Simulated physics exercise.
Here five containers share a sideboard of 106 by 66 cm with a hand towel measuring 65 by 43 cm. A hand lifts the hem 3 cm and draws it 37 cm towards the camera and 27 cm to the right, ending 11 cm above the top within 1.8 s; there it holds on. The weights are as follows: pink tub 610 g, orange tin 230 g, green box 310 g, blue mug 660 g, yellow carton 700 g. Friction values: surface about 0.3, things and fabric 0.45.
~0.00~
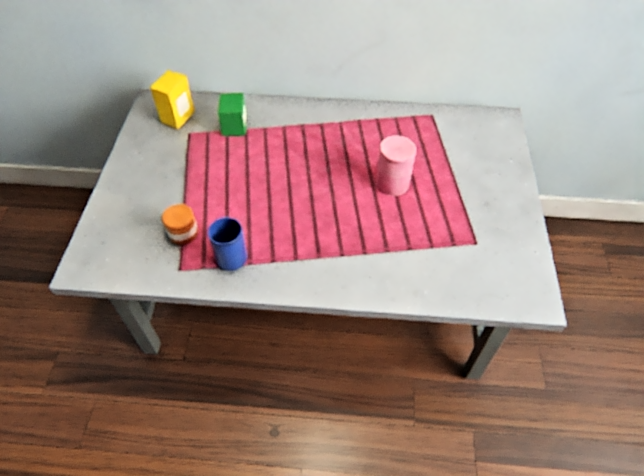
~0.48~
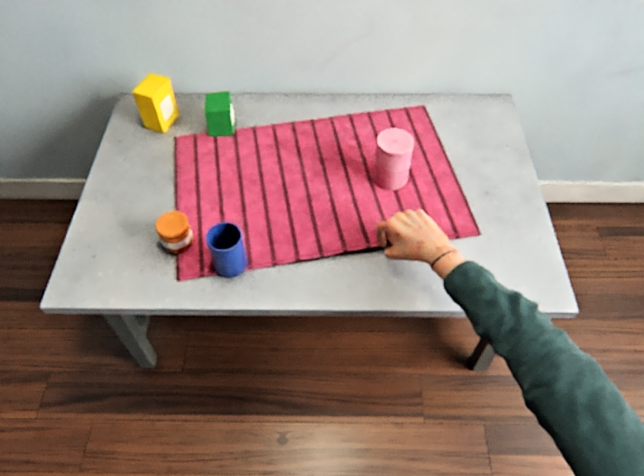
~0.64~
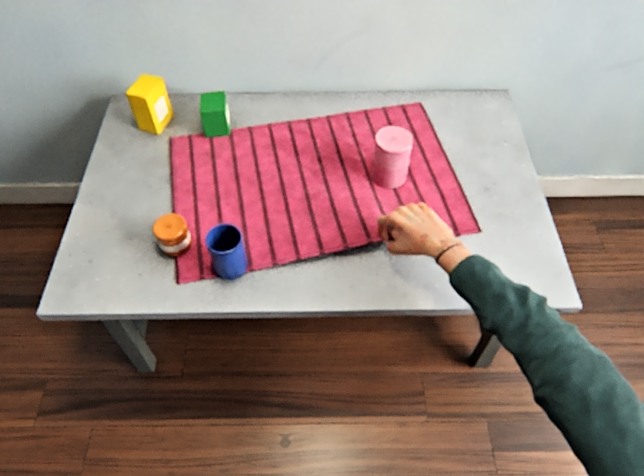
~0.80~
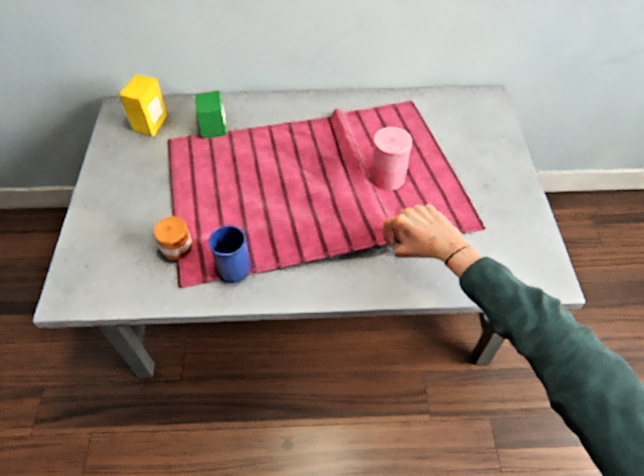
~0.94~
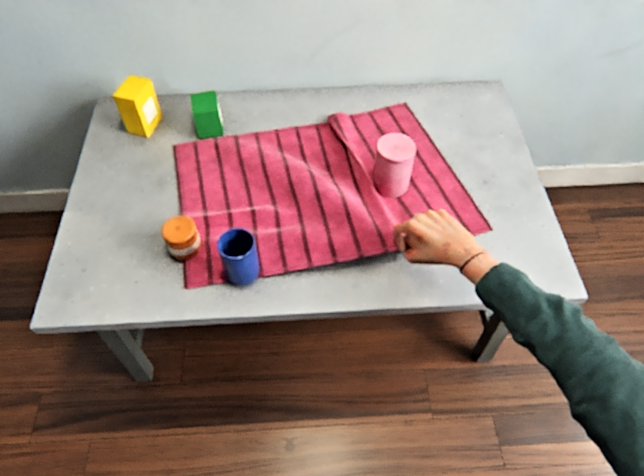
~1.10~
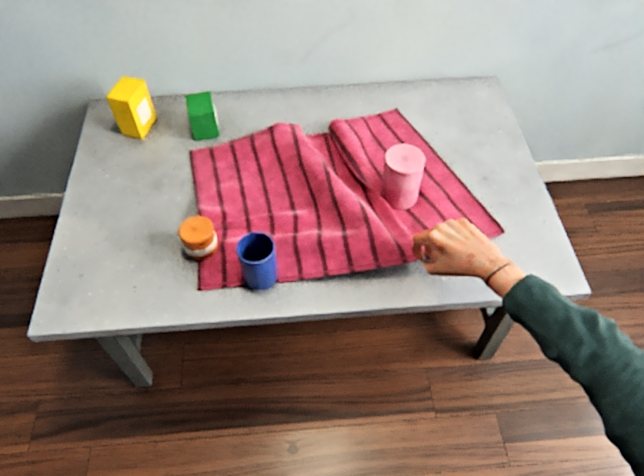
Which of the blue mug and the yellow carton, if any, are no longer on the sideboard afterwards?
Result: I think the blue mug won't hold out up there; I think the yellow carton will hold out up there.
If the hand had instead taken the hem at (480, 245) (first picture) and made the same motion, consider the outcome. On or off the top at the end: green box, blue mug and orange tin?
Result: Green box keeps its place; blue mug leaves the top; orange tin keeps its place.
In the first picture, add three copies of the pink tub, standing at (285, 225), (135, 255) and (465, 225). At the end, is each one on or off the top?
Respectively, the copies end as follows: Gone from the top, still in place, gone from the top.
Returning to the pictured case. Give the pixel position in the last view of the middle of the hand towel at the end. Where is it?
Its centre lands at about (522, 323).
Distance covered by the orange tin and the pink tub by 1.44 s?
Roughly orange tin 15 cm and pink tub 20 cm.
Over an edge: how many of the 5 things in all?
Tally: 2.
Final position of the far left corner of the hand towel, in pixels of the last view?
Roughly (409, 201).
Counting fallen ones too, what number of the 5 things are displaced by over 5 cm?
Counting them up, I get 3.
By 1.4 s, 100 % of the hand towel is still over the top; blue mug 16 cm off its start, pink tub 21 cm off its start, orange tin 17 cm off its start.
By 1.8 s, 80 % of the hand towel is still over the top; blue mug 28 cm off its start, pink tub 33 cm off its start, orange tin 28 cm off its start.
By 2.1 s, 60 % of the hand towel is still over the top; blue mug over the edge, pink tub 42 cm off its start at (541, 271), orange tin 34 cm off its start at (337, 266).
By 2.4 s, 30 % of the hand towel is still over the top; blue mug over the edge, pink tub over the edge, orange tin 35 cm off its start.
By 4.0 s, 35 % of the hand towel is still over the top; blue mug over the edge, yellow carton 0 cm off its start at (125, 88), pink tub over the edge, orange tin 35 cm off its start at (338, 271).
